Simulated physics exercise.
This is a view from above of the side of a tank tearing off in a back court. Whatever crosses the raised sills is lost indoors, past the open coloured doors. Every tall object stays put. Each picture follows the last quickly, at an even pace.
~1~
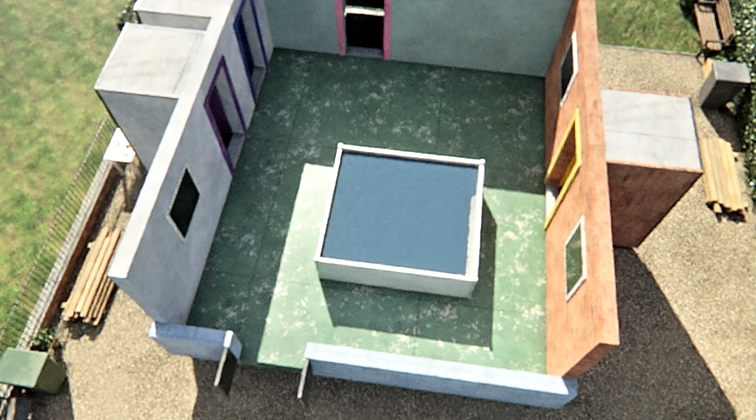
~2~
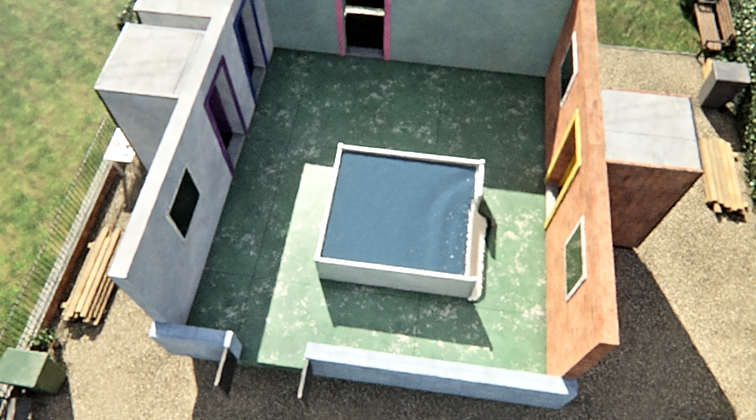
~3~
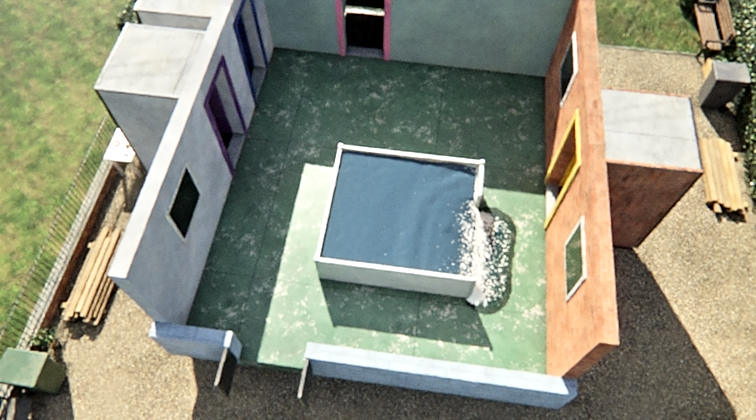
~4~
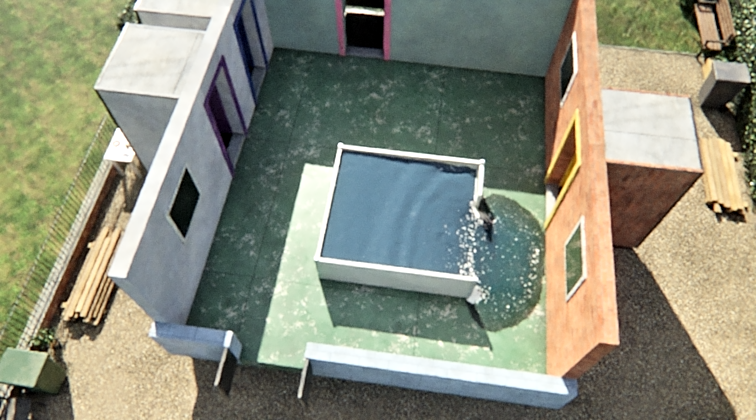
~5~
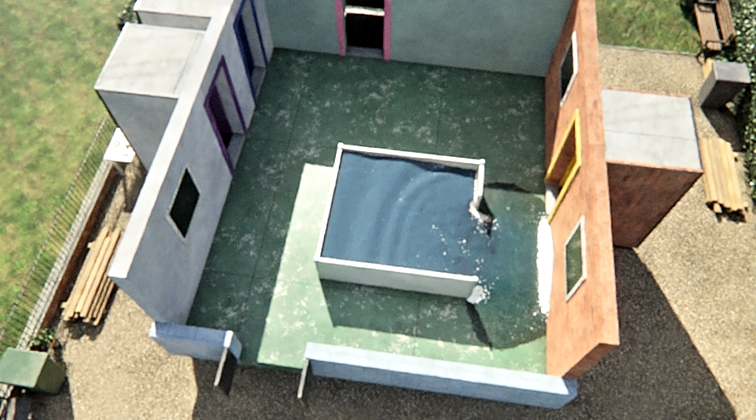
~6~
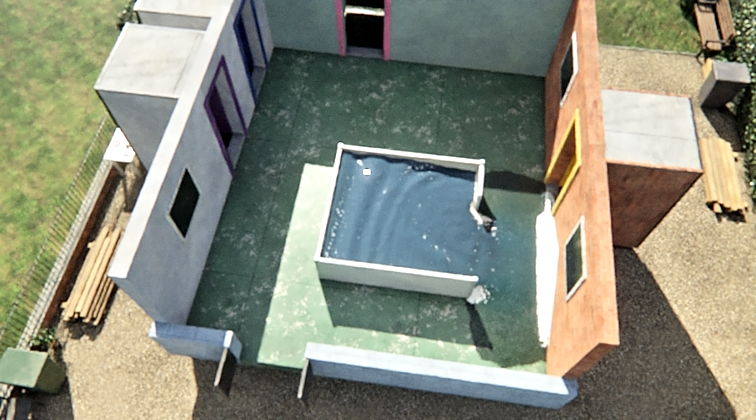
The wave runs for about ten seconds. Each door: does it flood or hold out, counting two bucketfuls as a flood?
Yellow door floods, purple door holds out, blue door holds out, pink door floods.
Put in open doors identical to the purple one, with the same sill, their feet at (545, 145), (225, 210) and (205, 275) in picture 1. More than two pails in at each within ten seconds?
In that order: Stays under, is under, goes over.
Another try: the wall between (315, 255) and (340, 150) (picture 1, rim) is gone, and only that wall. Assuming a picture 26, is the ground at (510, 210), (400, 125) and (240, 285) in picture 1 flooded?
Spot one ends up untouched by the spill, spot two untouched by the spill, spot three deluged.
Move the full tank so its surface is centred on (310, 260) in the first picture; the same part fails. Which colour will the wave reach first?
It's the yellow door that comes first.
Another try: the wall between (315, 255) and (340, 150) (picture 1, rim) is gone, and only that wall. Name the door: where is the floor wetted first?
You want the door marked purple.
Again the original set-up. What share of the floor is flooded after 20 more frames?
Around 60 in a hundred.
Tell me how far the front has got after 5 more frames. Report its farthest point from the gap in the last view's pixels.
Somewhere around (545, 127).
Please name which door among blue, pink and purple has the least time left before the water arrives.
First in line is the door marked pink.
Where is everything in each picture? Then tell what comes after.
In the first picture, the water tank at (403, 211) is whole and still.
In the second picture, the front is at (478, 299), out from the gap at (472, 249).
In the third picture, the front is at (494, 308), out from the gap at (471, 249).
In the fourth picture, water pours out at (471, 249) and has run to (529, 309).
In the fifth picture, the front is at (546, 328), out from the gap at (471, 250).
In the sixth picture, the front is at (546, 355), out from the gap at (471, 249).
A moment on, water covers 15 % of the floor; the yellow door over two buckets in, the purple door not reached, the blue door not reached, the pink door not reached.
Next, water covers 30 % of the floor; the yellow door far over two buckets in, the purple door not reached, the blue door not reached, the pink door not reached.
Then, water covers 60 % of the floor; the yellow door far over two buckets in, the purple door not reached, the blue door not reached, the pink door not reached.
Later, water covers 90 % of the floor; the yellow door far over two buckets in, the purple door wet at the sill, nothing in, the blue door wet at the sill, nothing in, the pink door wet at the sill, nothing in.
In the end, water covers 100 % of the floor; the yellow door far over two buckets in, the purple door wet at the sill, nothing in, the blue door under two buckets in, the pink door over two buckets in.
